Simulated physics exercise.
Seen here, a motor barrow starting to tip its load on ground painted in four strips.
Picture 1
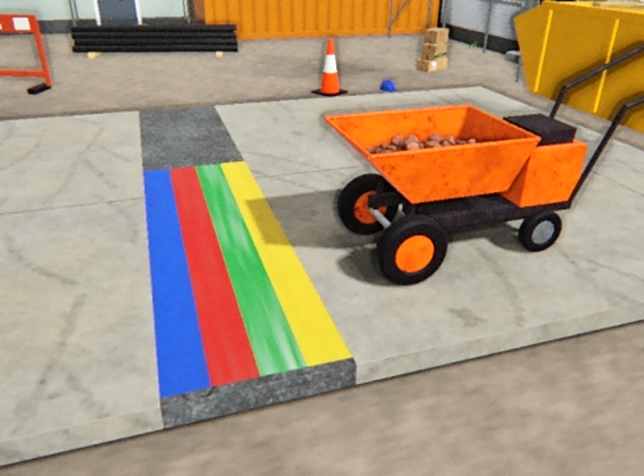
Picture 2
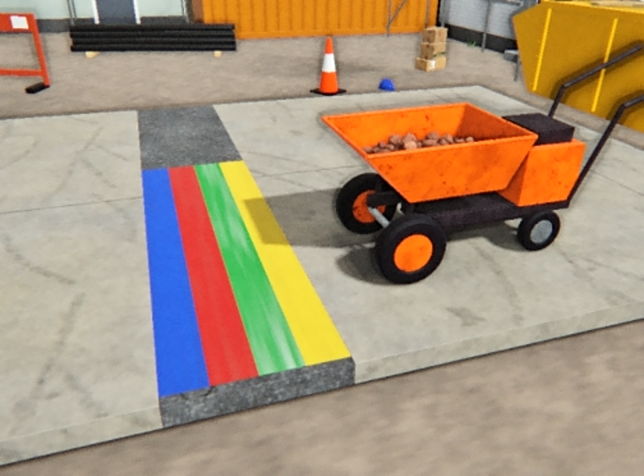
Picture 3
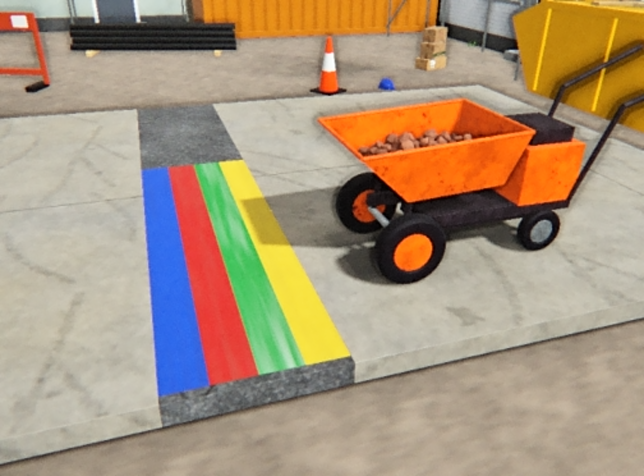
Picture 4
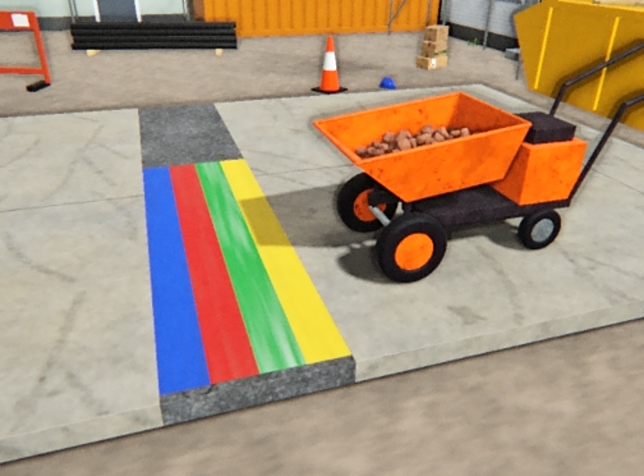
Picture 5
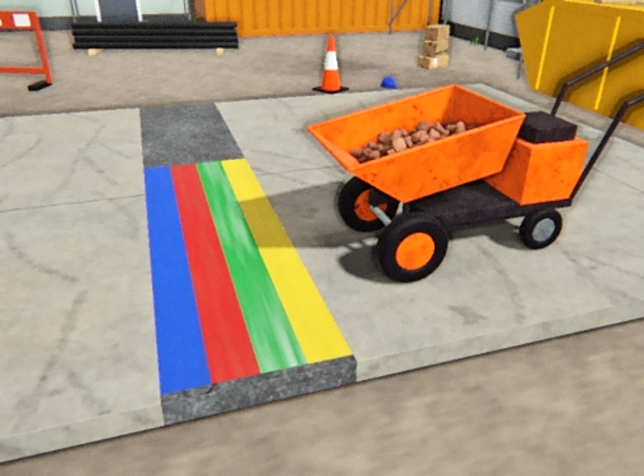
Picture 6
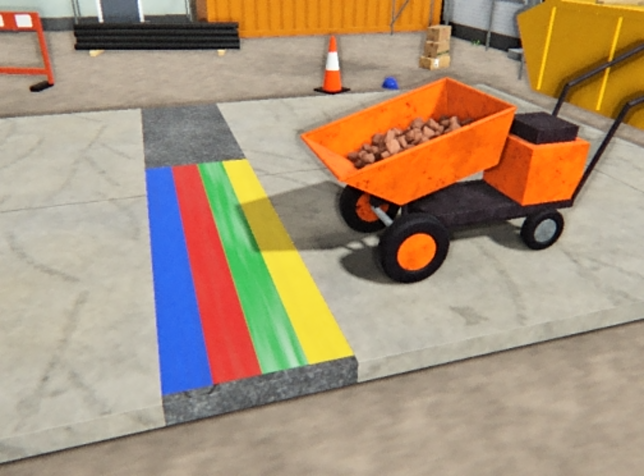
An orange motor barrow loaded with lumps of rubble stood still beside blue, red, green and yellow strips on the ground, then its skip gradually tilted forward to the left, its lip dipping lower.
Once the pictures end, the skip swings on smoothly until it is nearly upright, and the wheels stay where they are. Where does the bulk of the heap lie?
The heap favours the green strip.
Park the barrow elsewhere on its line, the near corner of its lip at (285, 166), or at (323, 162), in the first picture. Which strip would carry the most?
One: The strip in blue. Two: Red.
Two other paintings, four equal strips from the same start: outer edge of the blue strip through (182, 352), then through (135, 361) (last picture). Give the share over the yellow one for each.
Roughly 10 per cent, and 20 per cent.
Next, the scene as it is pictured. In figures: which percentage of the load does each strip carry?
In per cent, yellow strip 10, green strip 35, red strip 15 and blue strip 5.
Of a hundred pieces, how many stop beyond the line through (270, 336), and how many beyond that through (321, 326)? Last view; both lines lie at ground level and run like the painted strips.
About 40 and 70 per cent.
Just after the last frame, skip tipped steeply; every one in the skip.
A moment on, skip tipped right over; roughly two thirds in the skip; about a tenth over the yellow strip; roughly a quarter over the green strip.
Further on, skip tipped right over; roughly a quarter in the skip; about a tenth over the yellow strip; roughly a third over the green strip; roughly a quarter over the red strip; about a tenth over the blue strip; just a few off the paint.
When it is over, skip tipped right over; roughly a quarter in the skip; about a tenth over the yellow strip; roughly a third over the green strip; roughly a quarter over the red strip; about a tenth over the blue strip; just a few off the paint.
